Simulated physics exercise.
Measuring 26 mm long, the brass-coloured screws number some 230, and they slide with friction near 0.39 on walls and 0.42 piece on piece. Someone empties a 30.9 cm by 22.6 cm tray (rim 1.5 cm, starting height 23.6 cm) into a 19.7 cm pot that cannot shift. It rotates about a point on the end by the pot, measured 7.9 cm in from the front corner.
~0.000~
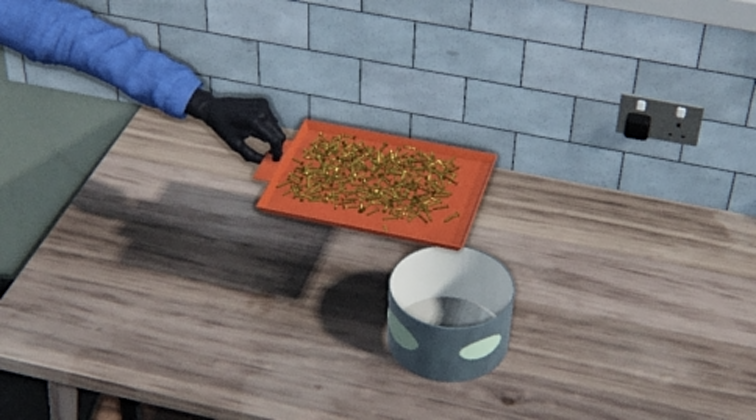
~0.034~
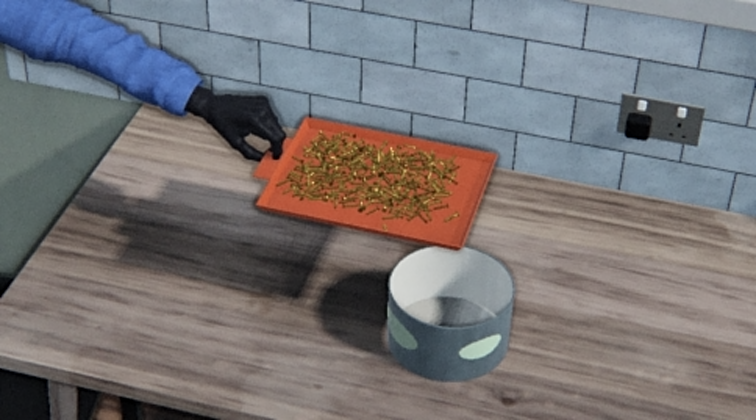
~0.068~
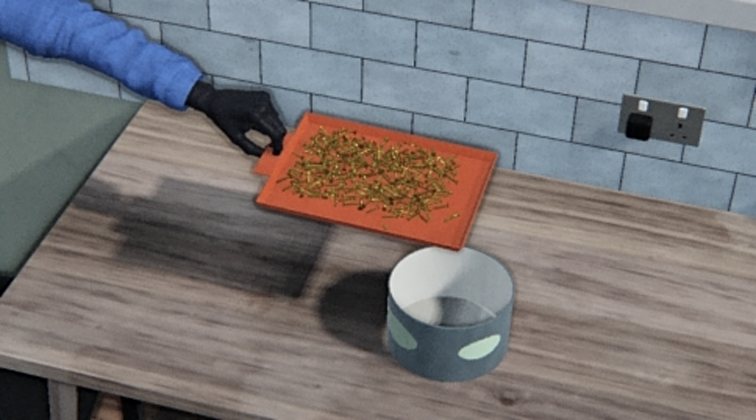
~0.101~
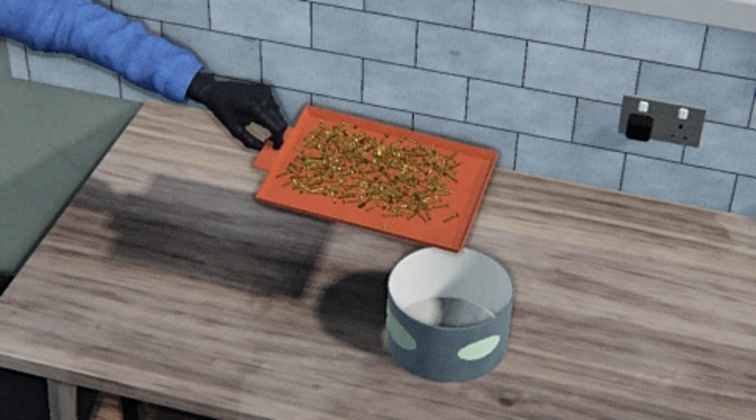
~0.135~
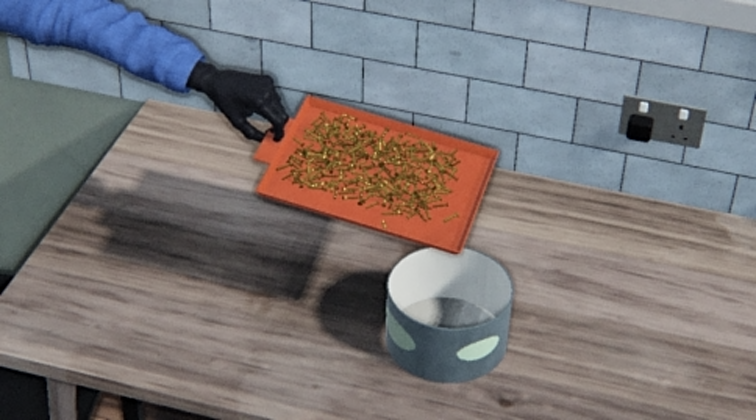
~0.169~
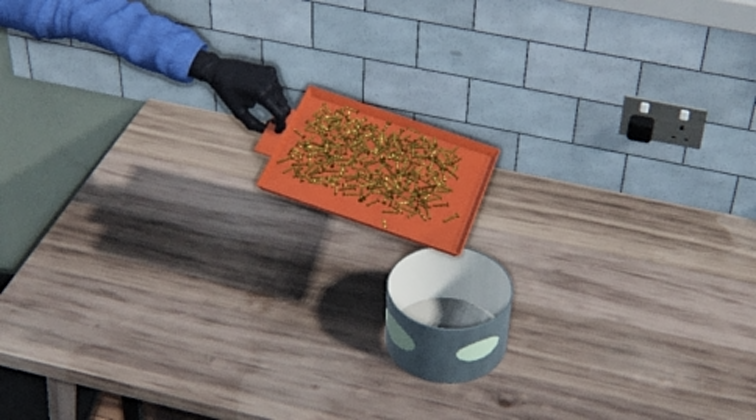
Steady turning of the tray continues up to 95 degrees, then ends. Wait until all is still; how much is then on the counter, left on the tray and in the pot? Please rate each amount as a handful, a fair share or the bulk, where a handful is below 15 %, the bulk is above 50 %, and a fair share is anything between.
Counter: The bulk; tray: A handful; pot: A fair share.
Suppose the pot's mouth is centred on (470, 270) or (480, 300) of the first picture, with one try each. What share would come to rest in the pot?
Spot one: Some 15 per cent; spot two: Some 95 per cent.
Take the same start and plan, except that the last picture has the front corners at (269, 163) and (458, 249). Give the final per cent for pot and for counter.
Final per cent - pot 20, counter 80.
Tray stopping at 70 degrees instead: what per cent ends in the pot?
That comes out at some 40 per cent.
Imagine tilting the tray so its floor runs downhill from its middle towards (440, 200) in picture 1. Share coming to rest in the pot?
Roughly 10 percent of them.
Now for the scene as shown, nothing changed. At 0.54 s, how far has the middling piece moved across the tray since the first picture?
8 cm.
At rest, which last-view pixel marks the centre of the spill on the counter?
Around (516, 412).
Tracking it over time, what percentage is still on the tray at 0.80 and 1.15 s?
I'd say roughly 5, then roughly 0.
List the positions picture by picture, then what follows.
Tray tilt 0 degrees, front corners at (263, 204) and (458, 243); middle of the pieces at (372, 179); pot at (452, 285), in the first picture.
Tray tilt 1 degrees, front corners at (263, 202) and (458, 243); middle of the pieces at (372, 177), in the second picture.
Tray tilt 2 degrees, front corners at (262, 199) and (458, 244); middle of the pieces at (372, 175), in the third picture.
Tray tilt 5 degrees, front corners at (262, 195) and (457, 246), lowest corner right front; middle of the pieces at (372, 172), in the fourth picture.
Tray tilt 8 degrees, front corners at (262, 189) and (457, 248), lowest corner right front; middle of the pieces at (372, 167), in the fifth picture.
Tray tilt 12 degrees, front corners at (263, 183) and (456, 250), lowest corner right front; middle of the pieces at (373, 163); pot at (450, 286). Its pace works out near 105 degrees a second, in the sixth picture.
After 0.54 s, tilt 52 degrees; the tray holds 100 %, the pot 0 %.
After 0.80 s, tilt 80 degrees; the tray holds 5 %, the pot 25 %.
After 1.15 s, tilt 95 degrees; the tray holds 0 %, the pot 45 %.
By 1.9 s all is still; counter 55 %, tray 0 %, pot 45 %.
